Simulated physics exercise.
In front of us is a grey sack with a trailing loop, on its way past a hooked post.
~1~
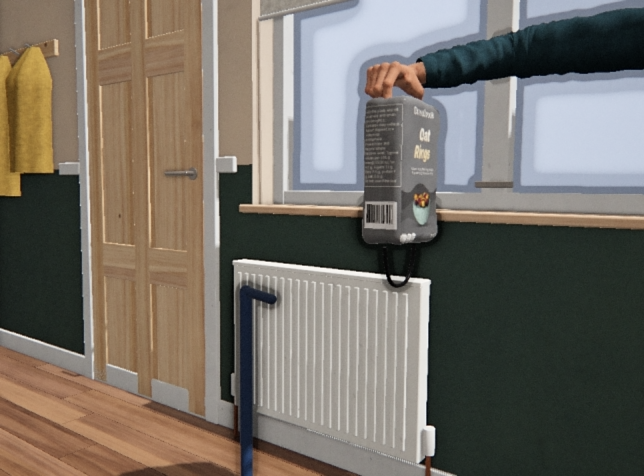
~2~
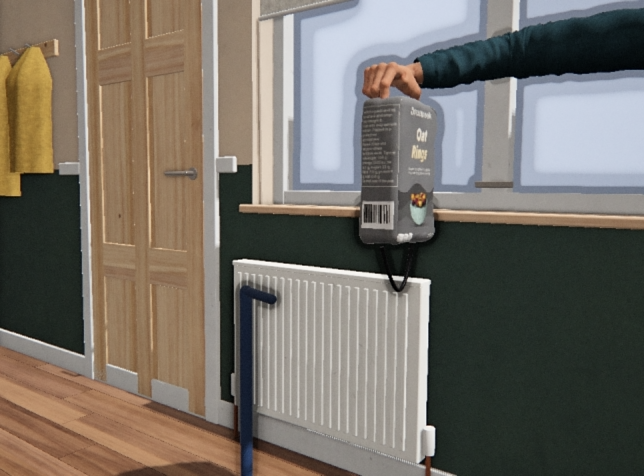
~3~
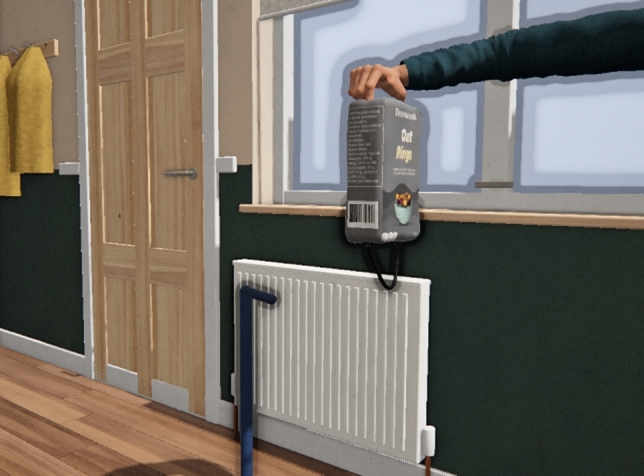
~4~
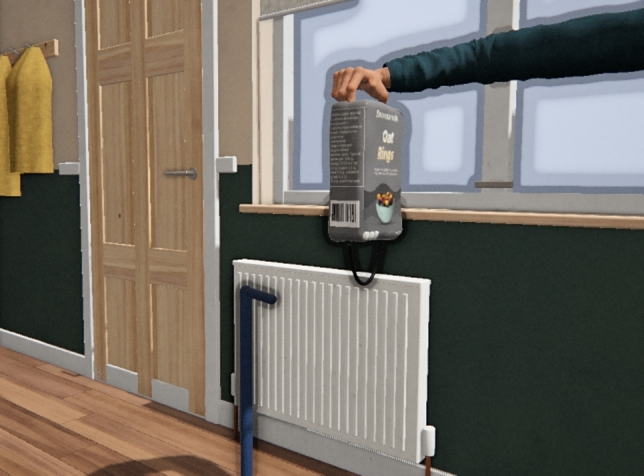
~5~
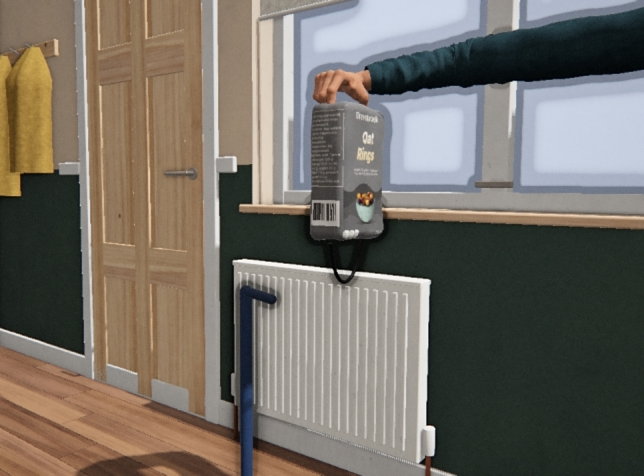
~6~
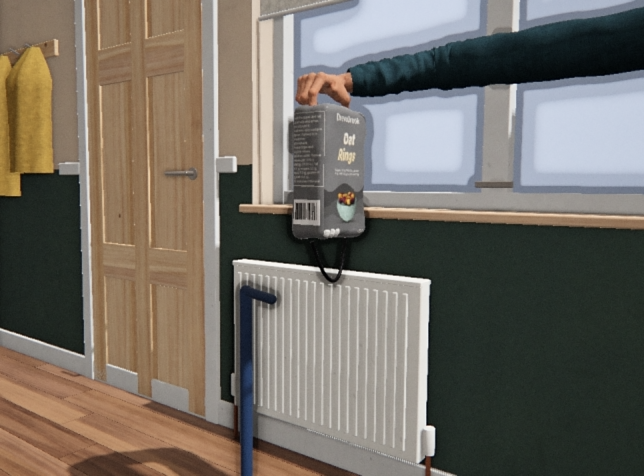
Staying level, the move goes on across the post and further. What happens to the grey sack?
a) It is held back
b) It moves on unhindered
Answer: B.
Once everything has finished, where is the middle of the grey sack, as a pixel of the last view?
Its centre ends up at (159, 175).
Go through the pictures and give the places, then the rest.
The first picture shows grey sack (402, 172); hook tip (271, 299).
The second picture shows grey sack (399, 172); bottom of the loop (400, 290).
The third picture shows grey sack (385, 172).
The fourth picture shows grey sack (367, 173); bottom of the loop (366, 283).
The fifth picture shows grey sack (348, 173).
The sixth picture shows grey sack (330, 173); bottom of the loop (335, 280); hook tip (271, 299); hook points towards it, loop hangs above the hook.
Then, 0.72 s on from there, sack over the post near (265, 174).
Then, 1.62 s on from there, sack past the post near (197, 175).
In the end, sack past the post near (159, 175). The grey sack passes clear.
